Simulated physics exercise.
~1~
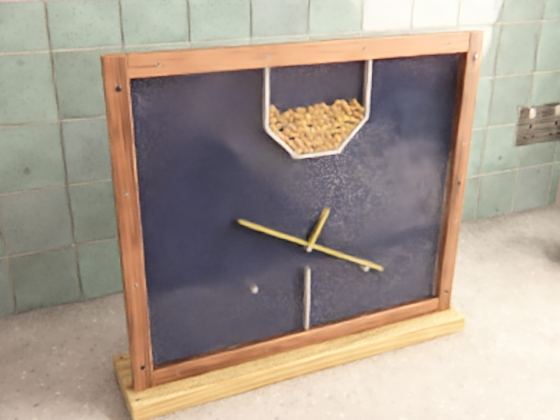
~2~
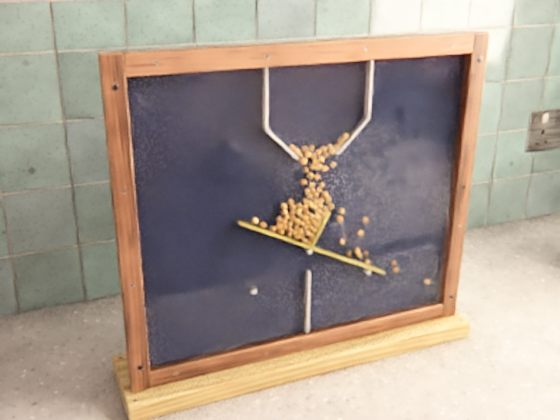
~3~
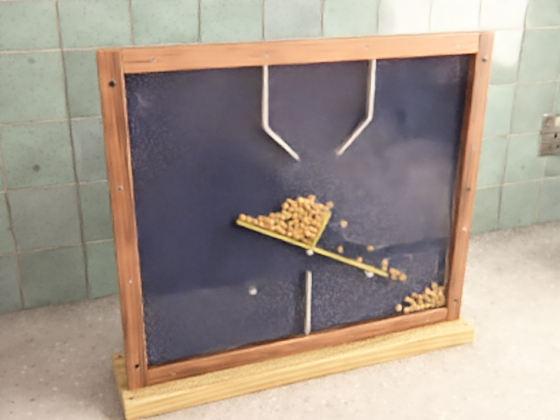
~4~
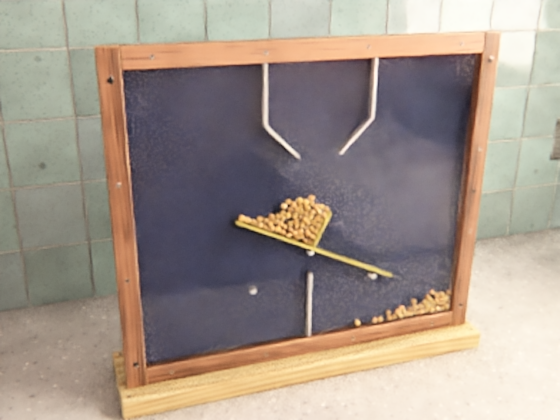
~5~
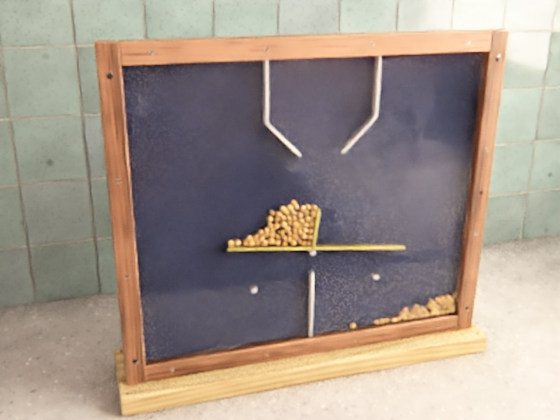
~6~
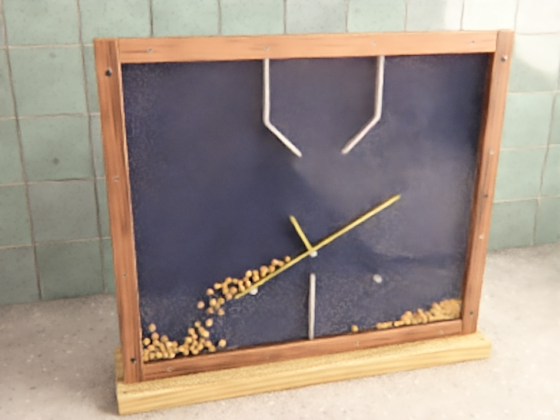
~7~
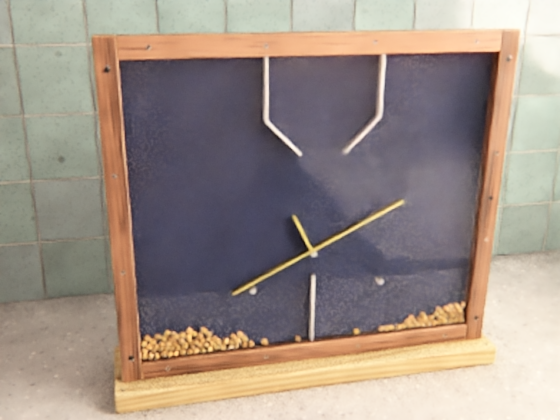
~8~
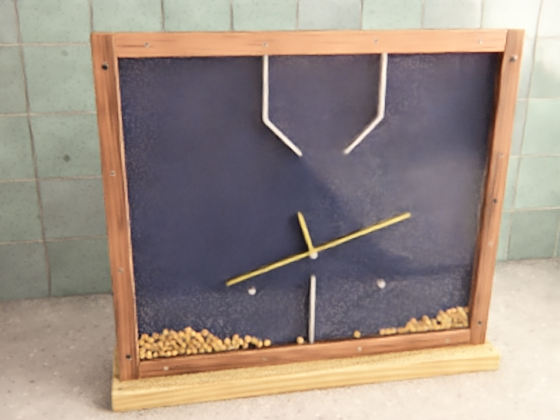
On a pale countertop before green tiles, small tan beads pour from a hopper onto a tilted yellow tray in a blue-backed wooden case, some spilling right, before the tray tips left and empties, leaving the larger heap in the left bin and a smaller one in the right.
